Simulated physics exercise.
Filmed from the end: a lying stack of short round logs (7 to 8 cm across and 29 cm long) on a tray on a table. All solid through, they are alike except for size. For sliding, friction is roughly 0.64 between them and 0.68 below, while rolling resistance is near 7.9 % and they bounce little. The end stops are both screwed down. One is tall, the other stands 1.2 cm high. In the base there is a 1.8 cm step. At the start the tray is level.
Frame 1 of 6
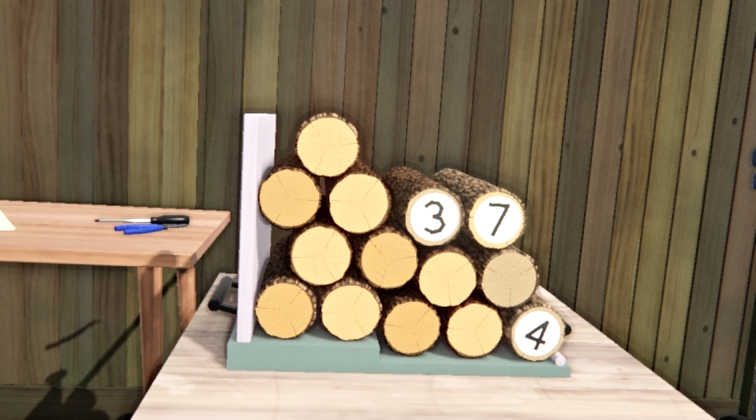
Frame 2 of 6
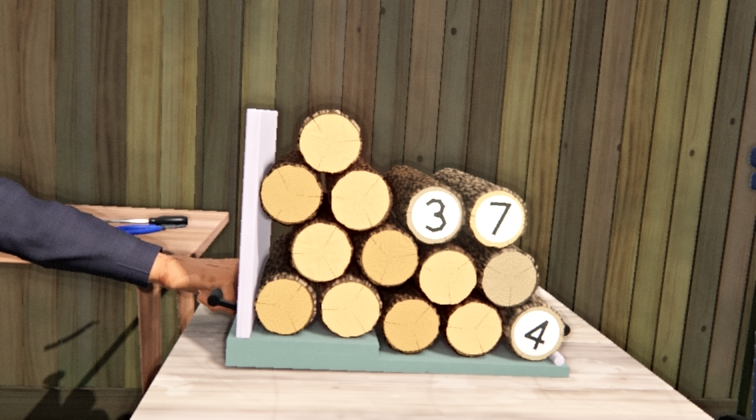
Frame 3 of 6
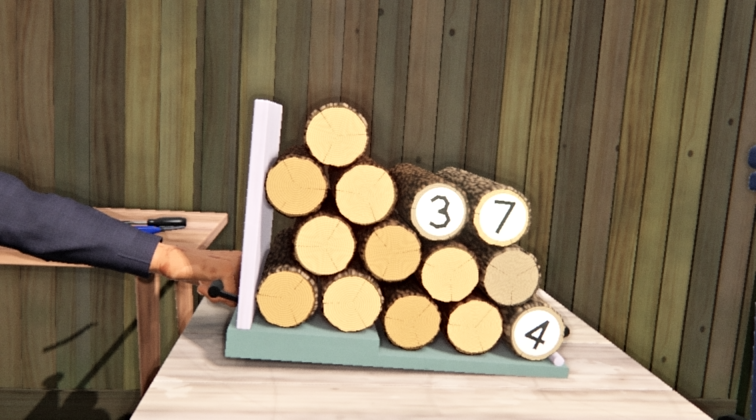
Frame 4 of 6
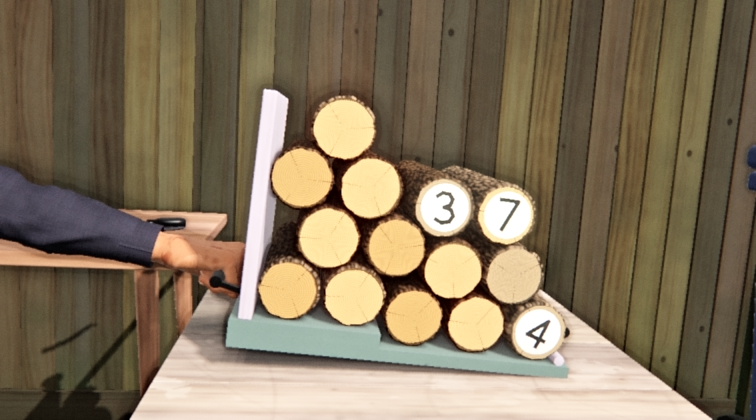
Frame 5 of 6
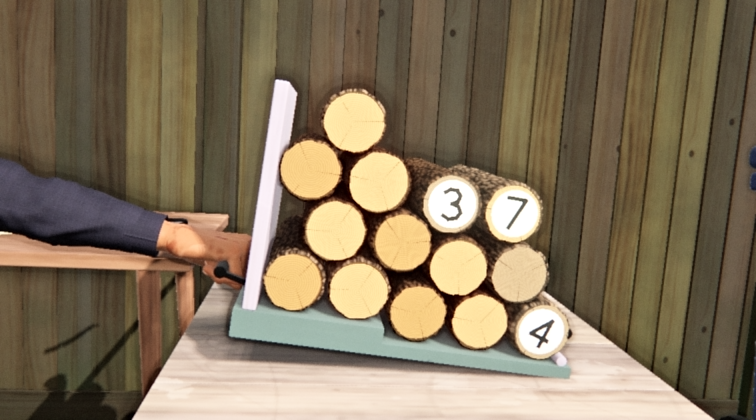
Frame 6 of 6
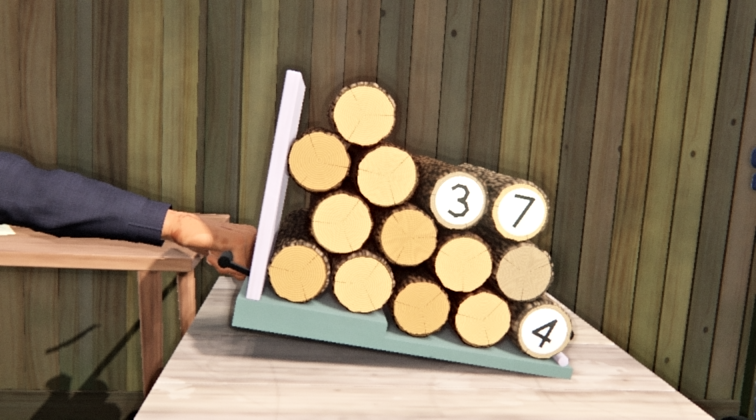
Stacked round logs tilt gradually as a hand raises the left end of their tray.
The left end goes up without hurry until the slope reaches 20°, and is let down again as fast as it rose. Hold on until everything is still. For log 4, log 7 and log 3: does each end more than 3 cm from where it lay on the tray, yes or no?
No. 4: No, no. 7: Yes, no. 3: Yes.
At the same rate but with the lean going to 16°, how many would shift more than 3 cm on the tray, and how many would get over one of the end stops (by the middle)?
Shifted 0, out 0.
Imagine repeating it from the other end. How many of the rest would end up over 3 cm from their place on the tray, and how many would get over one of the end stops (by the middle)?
In that case the tally is 0 shifting and 0 getting out.
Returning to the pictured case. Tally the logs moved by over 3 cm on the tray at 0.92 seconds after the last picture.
That would be 0 by then, I'd say.
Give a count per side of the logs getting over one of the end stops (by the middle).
Per side: 0 left, 2 right.
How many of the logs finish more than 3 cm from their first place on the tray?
A total of 2.
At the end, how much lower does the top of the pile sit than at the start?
Roughly 0 cm lower.
Another 0.92 s on from the last picture, left end up 20°; 0 now displaced over 3 cm; no. 4 in place; no. 7 0.9 cm right; no. 3 0.9 cm right (moves measured on the tray).
Another 1.73 s on from the last picture, left end up 8°; 2 now displaced over 3 cm; 2 over the right round bar; no. 4 in place; no. 7 fallen off to the right; no. 3 fallen off to the right.
Another 2.31 s on from the last picture, tray level; 2 now displaced over 3 cm; 2 over the right round bar; no. 4 in place; no. 7 fallen off to the right; no. 3 fallen off to the right.
All still, 2.7 s past the final picture, 2 moved over 3 cm; 2 over the right round bar; no. 4 in place; no. 7 fallen off to the right; no. 3 fallen off to the right; top of the pile 28 cm high, from 28 cm.
